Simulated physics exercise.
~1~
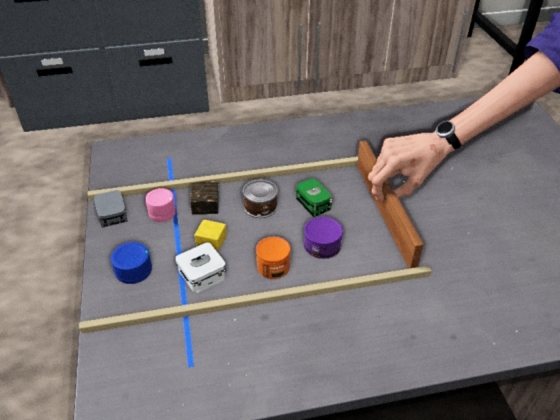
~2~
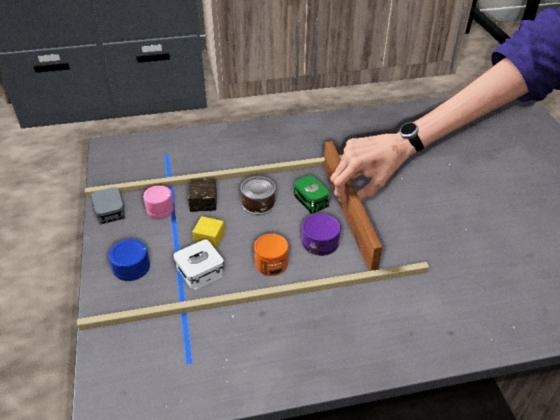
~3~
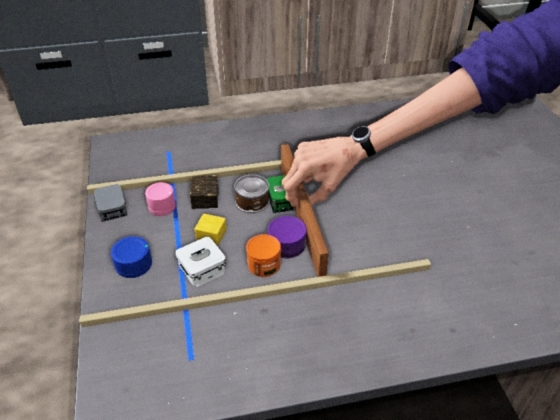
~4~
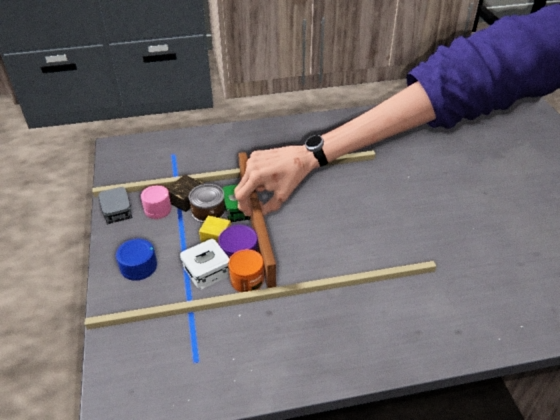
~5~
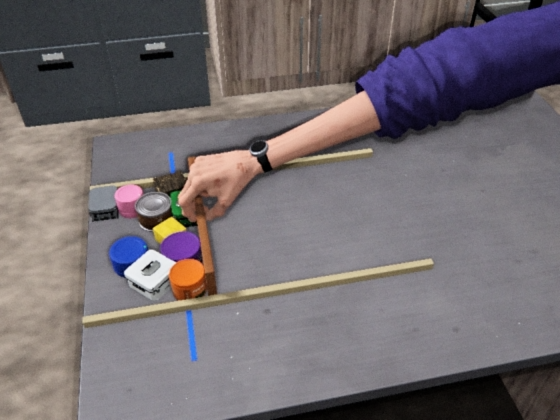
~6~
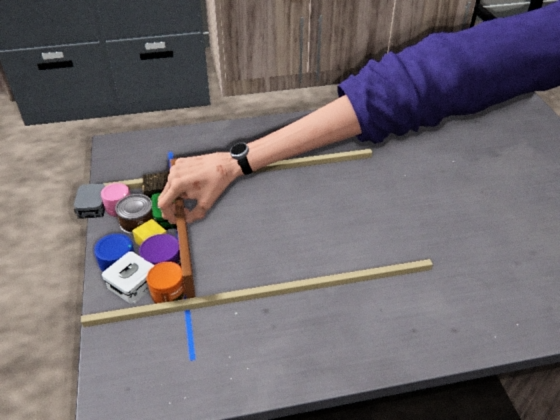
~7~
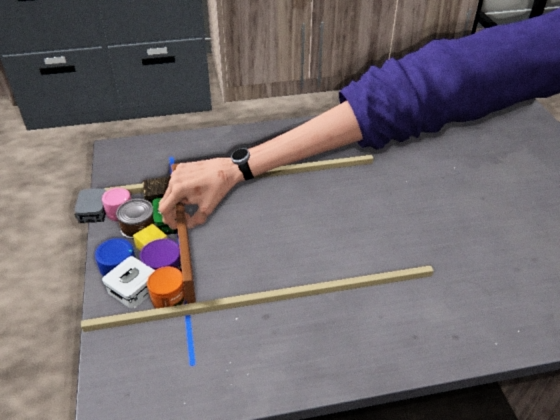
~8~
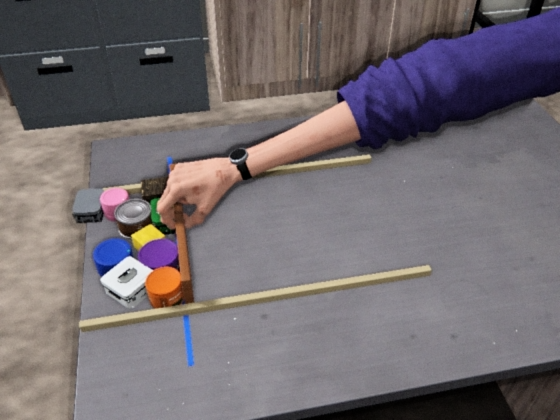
On a grey tabletop with dark drawers behind it, a loose group of small colourful tubs, lids and cases sits between two pale wooden strips, with a line of blue tape crossing beneath. A hand wearing a black watch grips an upright brown board at the right and slides it left. The board reaches the green case and the purple and orange tubs, pushing them into the brown pot and the others. The pieces bunch together and shift toward the table's left edge. The board stops around the tape, and the crowded pieces rest there, all still on the table.
